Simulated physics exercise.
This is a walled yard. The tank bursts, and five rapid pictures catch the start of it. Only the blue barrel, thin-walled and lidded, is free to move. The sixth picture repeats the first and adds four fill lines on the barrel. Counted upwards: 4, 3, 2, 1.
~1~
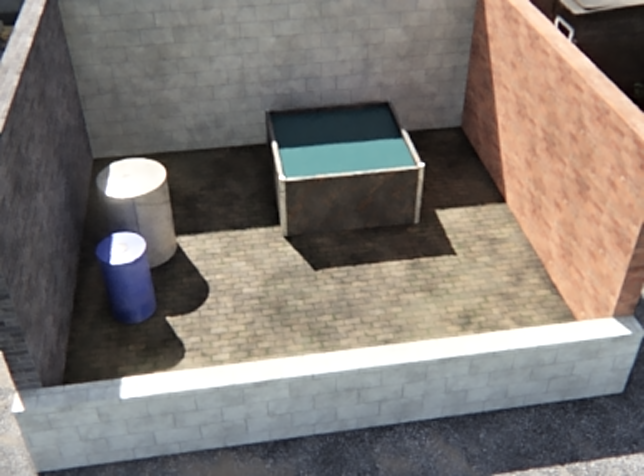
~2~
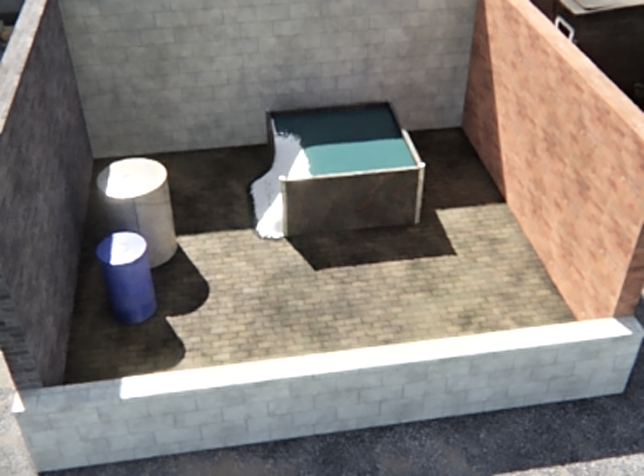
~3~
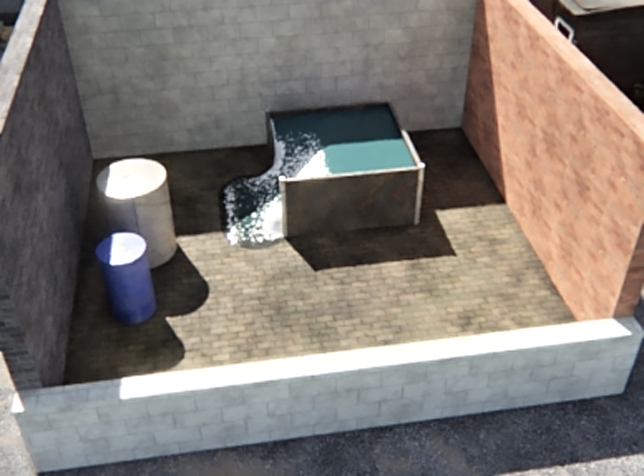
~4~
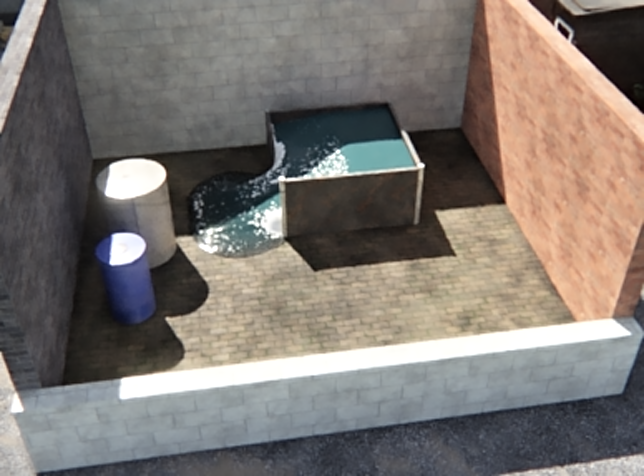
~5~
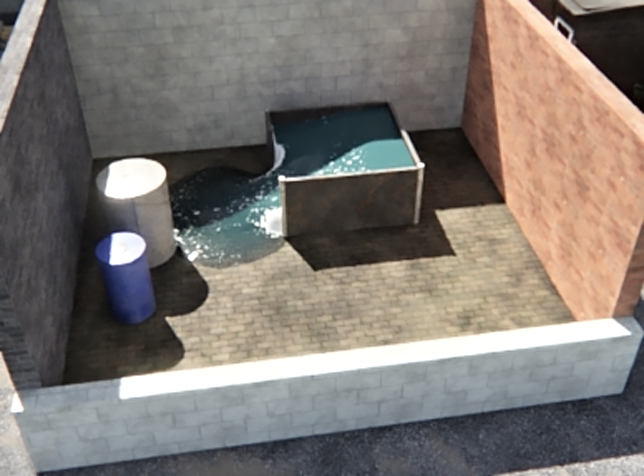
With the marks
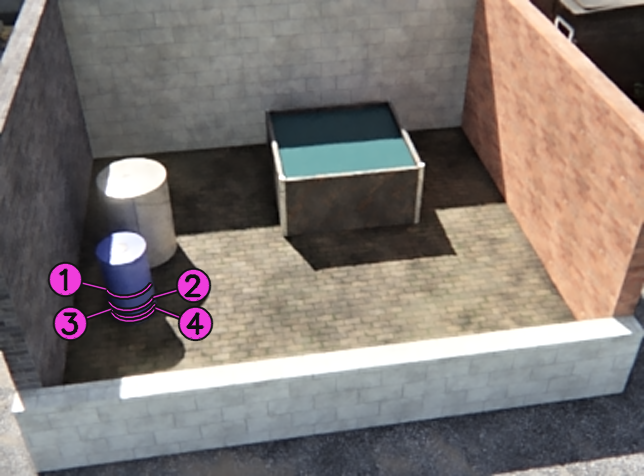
In a walled yard, water pours from a tank's left side and spreads across the paving.
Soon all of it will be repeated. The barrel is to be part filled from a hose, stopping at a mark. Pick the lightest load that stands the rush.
It is 1.
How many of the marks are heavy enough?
One of the four.
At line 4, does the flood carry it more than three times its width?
Yes, clearly.
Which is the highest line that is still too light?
Here it is line 2.
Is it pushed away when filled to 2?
Yes, it does.
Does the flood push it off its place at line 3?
Yes, it does.
On the marked copy, 1 at (127, 296); 2 at (130, 310); 3 at (132, 317); 4 at (133, 320); from the bottom up 4, 3, 2, 1.
Choosing 1, it does not move.
Choosing 2, it is pushed about 3 times its own width away.
Choosing 3, it is pushed about 4 times its own width away.
Choosing 4, it is pushed about 9 times its own width away.
